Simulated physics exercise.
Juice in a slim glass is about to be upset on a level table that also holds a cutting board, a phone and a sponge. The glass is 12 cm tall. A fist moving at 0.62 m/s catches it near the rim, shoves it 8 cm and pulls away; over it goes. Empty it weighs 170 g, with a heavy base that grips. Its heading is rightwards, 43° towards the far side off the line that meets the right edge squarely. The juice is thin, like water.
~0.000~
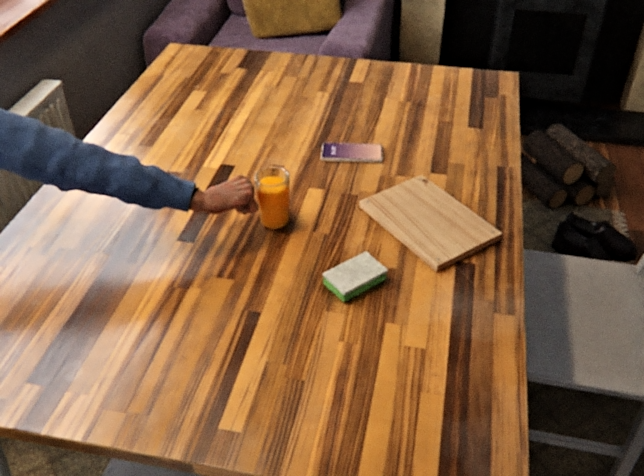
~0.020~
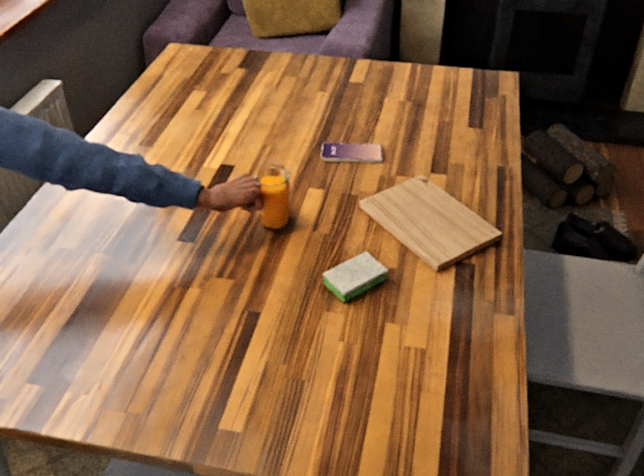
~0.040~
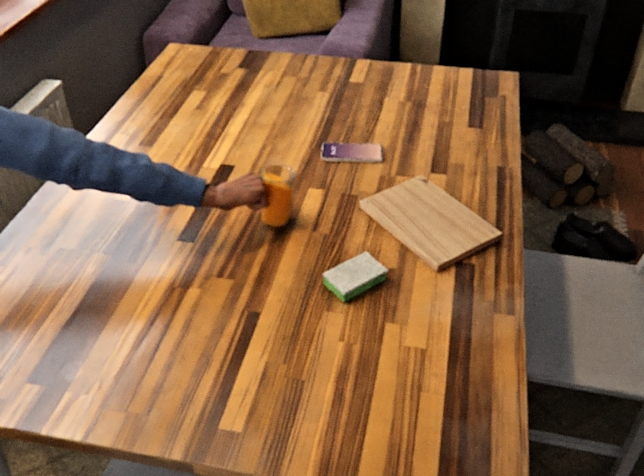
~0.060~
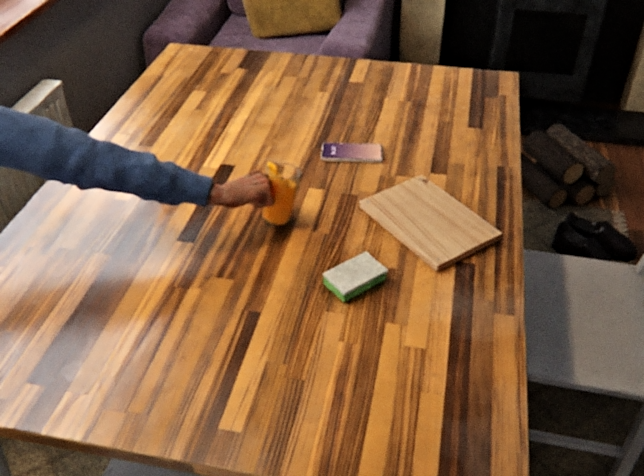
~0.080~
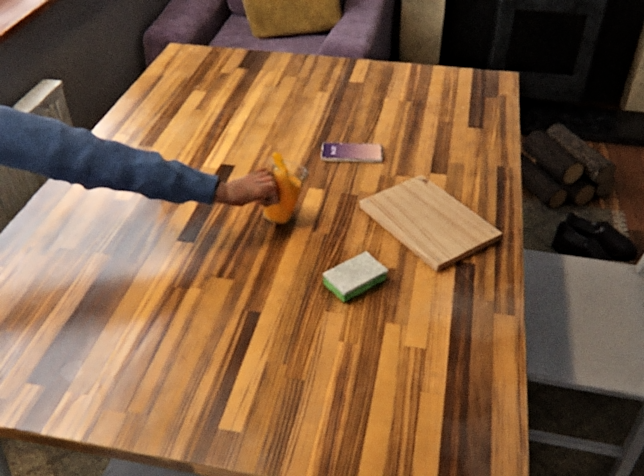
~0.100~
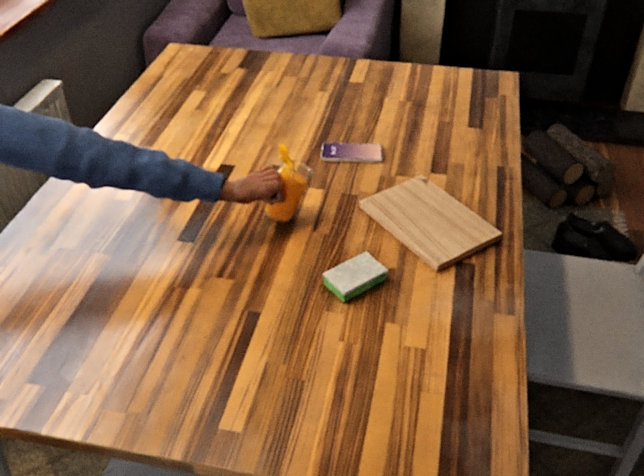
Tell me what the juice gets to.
The cutting board ends up wet, the phone ends up wet, the sponge keeps dry.
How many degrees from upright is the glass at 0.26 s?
About 88°.
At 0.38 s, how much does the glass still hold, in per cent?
Some 40 per cent.
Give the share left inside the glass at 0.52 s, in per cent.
About 24 per cent.
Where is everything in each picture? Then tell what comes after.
The first frame shows tilt 0°; the fist is at (245, 191); surface from (258, 182) to (287, 186); the cutting board is at (429, 216); the phone is at (352, 151); the sponge is at (355, 271).
The second frame shows tilt 0°; the fist is at (250, 189); surface from (258, 182) to (287, 186).
The third frame shows tilt 7°; the fist is at (256, 187); surface from (262, 173) to (288, 185).
The fourth frame shows tilt 14°; the fist is at (261, 185); surface from (268, 171) to (291, 183); 1 per cent is over the edge.
The fifth frame shows tilt 21°; the fist is at (266, 184); surface from (272, 185) to (295, 183); 3 per cent is over the edge.
The sixth frame shows tilt 29°; the fist is at (272, 182); surface from (273, 193) to (296, 177); 3 per cent is over the edge.
After 0.26 s the tilt is 88° and 75 per cent is in the glass, 0 has run off the table; wet so far, nothing.
After 0.38 s the tilt is 88° and 39 per cent is in the glass, 0 has run off the table; wet so far, cutting board, phone.
After 0.52 s the tilt is 88° and 23 per cent is in the glass, 0 has run off the table; wet so far, cutting board, phone.
After 0.76 s the tilt is 88° and 13 per cent is in the glass, 5 has run off the table; wet so far, cutting board, phone.
In the end 5 per cent is in the glass, 25 has run off the table; wet so far, cutting board, phone.
